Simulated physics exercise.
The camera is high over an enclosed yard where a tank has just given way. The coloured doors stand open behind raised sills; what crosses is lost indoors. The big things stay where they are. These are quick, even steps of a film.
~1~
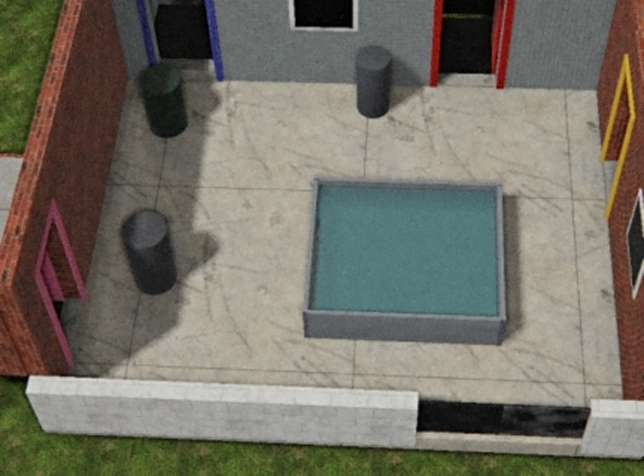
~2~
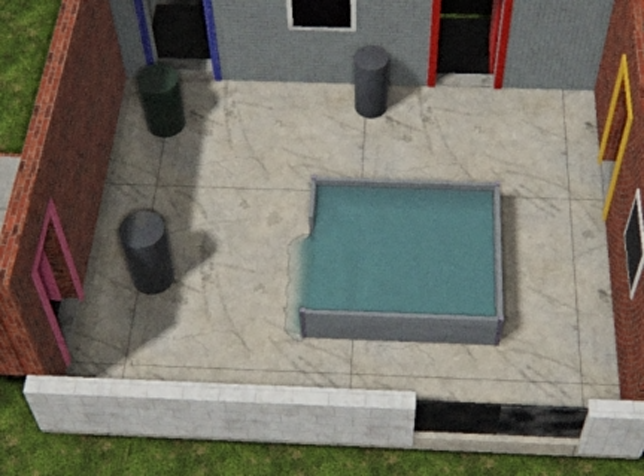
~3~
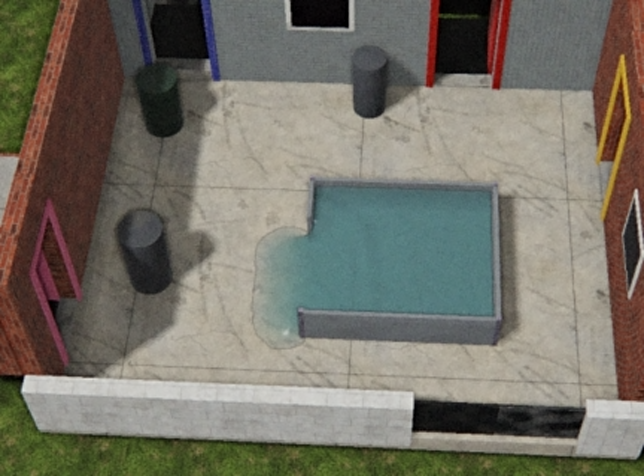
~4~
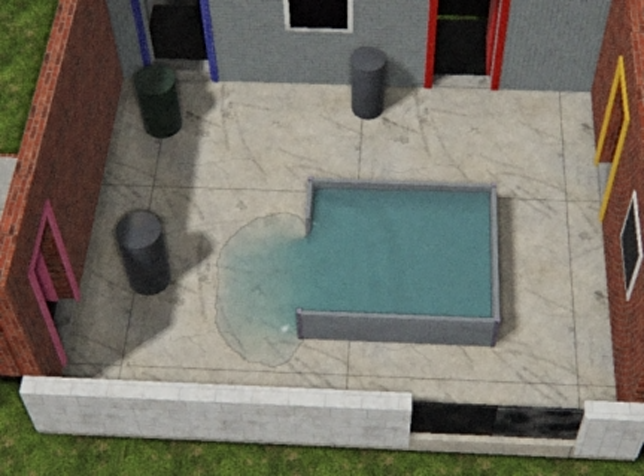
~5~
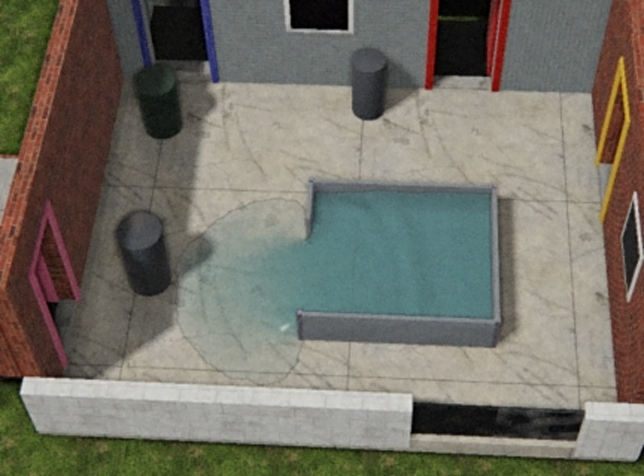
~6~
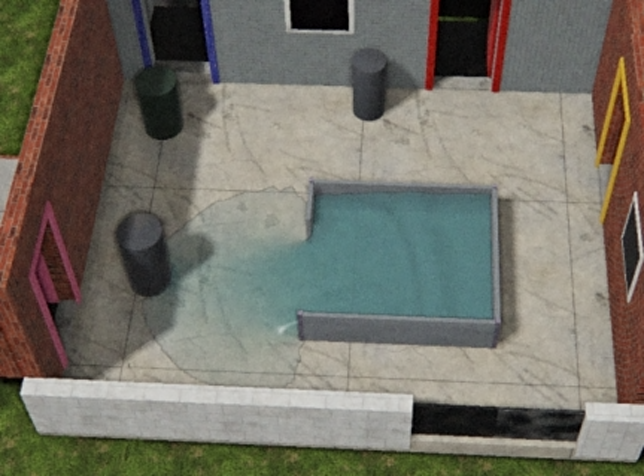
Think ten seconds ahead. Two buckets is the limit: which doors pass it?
One by one: The red door stays under that; the pink door takes more than that; the blue door stays under that; the yellow door stays under that.
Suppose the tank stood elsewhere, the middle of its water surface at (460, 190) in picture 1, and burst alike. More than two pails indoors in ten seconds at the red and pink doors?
Then: Red door stays under; pink door takes more.
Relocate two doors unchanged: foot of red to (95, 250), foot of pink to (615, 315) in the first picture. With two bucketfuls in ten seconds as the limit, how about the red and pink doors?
One by one: Red is over; pink stays under.
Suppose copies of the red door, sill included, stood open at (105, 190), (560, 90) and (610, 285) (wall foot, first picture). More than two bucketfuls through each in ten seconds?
One after the other: Takes more, is under, holds.
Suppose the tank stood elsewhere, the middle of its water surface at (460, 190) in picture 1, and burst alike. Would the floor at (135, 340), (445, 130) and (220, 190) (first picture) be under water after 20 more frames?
One after the other: Wet, dry, awash.
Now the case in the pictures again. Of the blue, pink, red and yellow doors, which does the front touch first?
First comes the door marked pink.
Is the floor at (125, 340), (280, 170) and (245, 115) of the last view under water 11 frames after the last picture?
As listed: Under water, free of water, free of water.
A moment on, water covers 25 % of the floor; the red door not reached, the pink door under two buckets in, the blue door not reached, the yellow door not reached.
Next, water covers 30 % of the floor; the red door not reached, the pink door over two buckets in, the blue door not reached, the yellow door not reached.
Then, water covers 40 % of the floor; the red door not reached, the pink door far over two buckets in, the blue door wet at the sill, nothing in, the yellow door not reached.
Later, water covers 65 % of the floor; the red door not reached, the pink door far over two buckets in, the blue door wet at the sill, nothing in, the yellow door not reached.
In the end, water covers 90 % of the floor; the red door wet at the sill, nothing in, the pink door far over two buckets in, the blue door wet at the sill, nothing in, the yellow door wet at the sill, nothing in.
